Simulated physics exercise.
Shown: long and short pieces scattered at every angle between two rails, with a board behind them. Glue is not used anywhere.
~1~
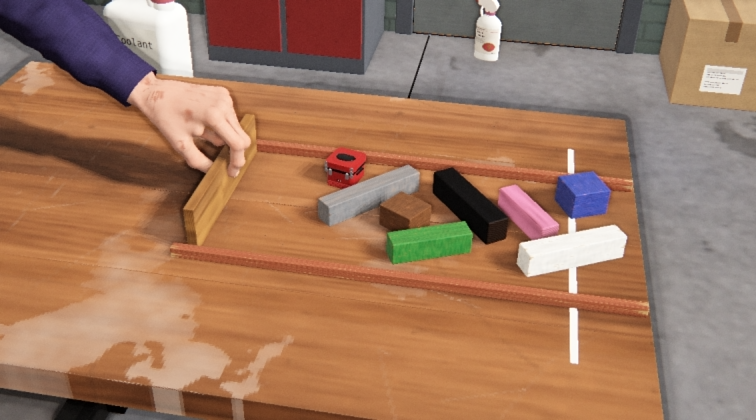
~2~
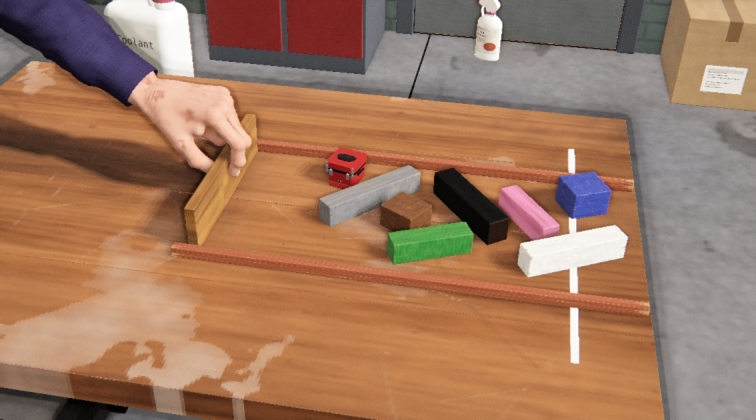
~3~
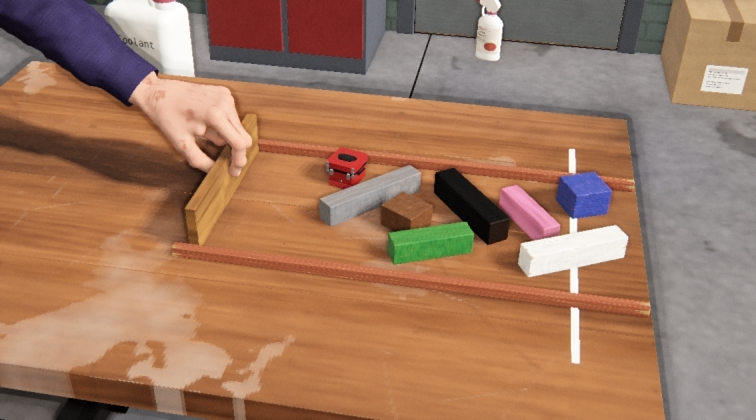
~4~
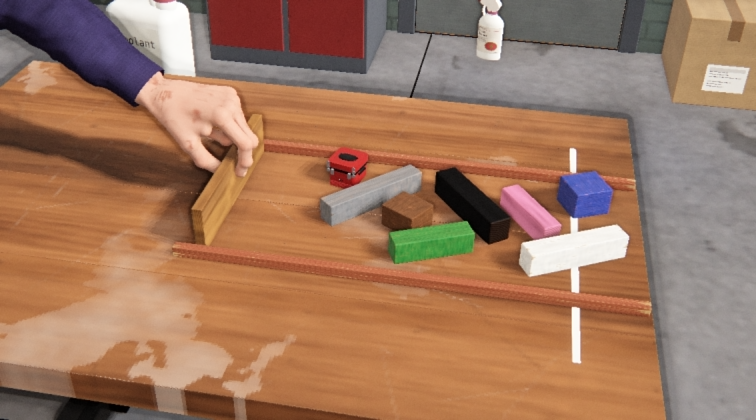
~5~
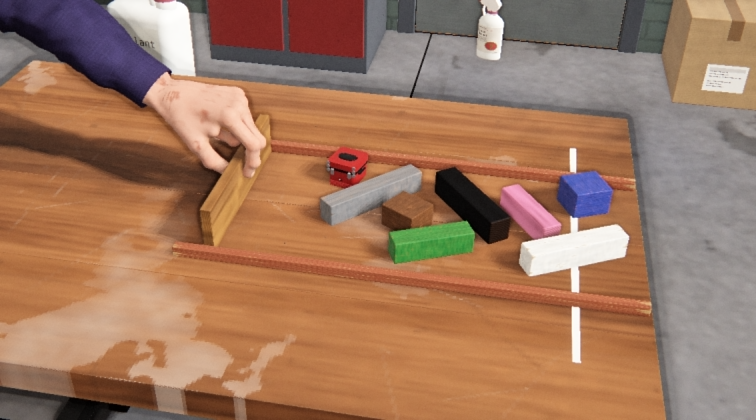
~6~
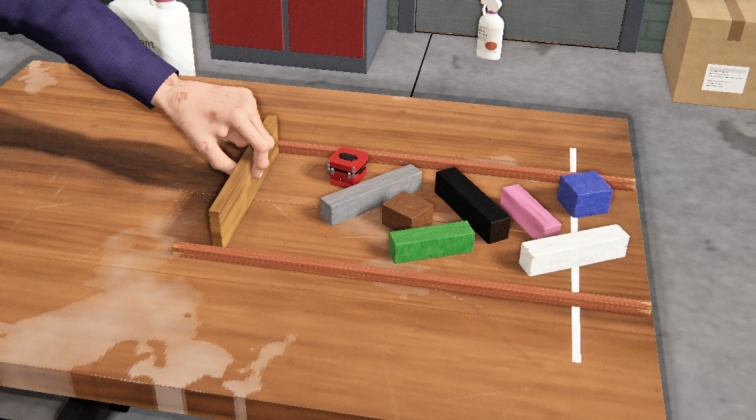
A hand gripping a wooden board upright at the left end of two reddish rails slides it slowly a short way to the right. The red object and the scattered grey, brown, green, black, pink, blue and white blocks ahead stay in place, with a gap still left before the board.
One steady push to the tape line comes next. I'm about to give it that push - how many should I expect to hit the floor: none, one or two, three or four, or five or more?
Expect three or four.
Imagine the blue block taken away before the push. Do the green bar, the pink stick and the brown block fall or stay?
Outcome for the green bar: It stays; for the pink stick: It drops; for the brown block: It stays.
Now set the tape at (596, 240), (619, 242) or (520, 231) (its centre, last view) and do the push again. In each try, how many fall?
4, 7, 0.
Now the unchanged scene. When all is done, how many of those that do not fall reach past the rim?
The count would be 1.
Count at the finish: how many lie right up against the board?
At rest, 3 are in contact.
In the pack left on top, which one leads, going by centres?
That's the green bar.
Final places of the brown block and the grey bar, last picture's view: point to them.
The brown block settles near (614, 260); as for the grey bar, near (607, 218).
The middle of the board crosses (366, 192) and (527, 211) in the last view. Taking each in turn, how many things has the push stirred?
In order, the tallies are 3 and 8.
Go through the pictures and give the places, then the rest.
In the first picture, blue block (582, 195); white bar (572, 251); pink stick (527, 215); board (224, 177); tape (572, 238).
In the second picture, white bar (573, 250); black stick (470, 205).
In the third picture, pink stick (529, 215); grey bar (371, 195).
In the fourth picture, blue block (584, 195); green bar (431, 242).
In the fifth picture, white bar (574, 250); brown block (407, 214).
In the sixth picture, blue block (585, 194); white bar (574, 250); pink stick (530, 215); board (247, 179); tape (574, 237).
A little later, none off yet; blue block at rest near (585, 194); white bar at rest near (574, 250); pink stick at rest near (530, 215).
Next, none off yet; blue block at rest near (585, 194); white bar at rest near (574, 250); pink stick moving near (538, 214).
Later still, none off yet; blue block shifted about its own width near (629, 196); white bar shifted about its own width near (643, 265); pink stick shifted about its own width near (612, 221).
When it is over, the number that fall off is three or four; down, black stick, pink stick, white bar and blue block.
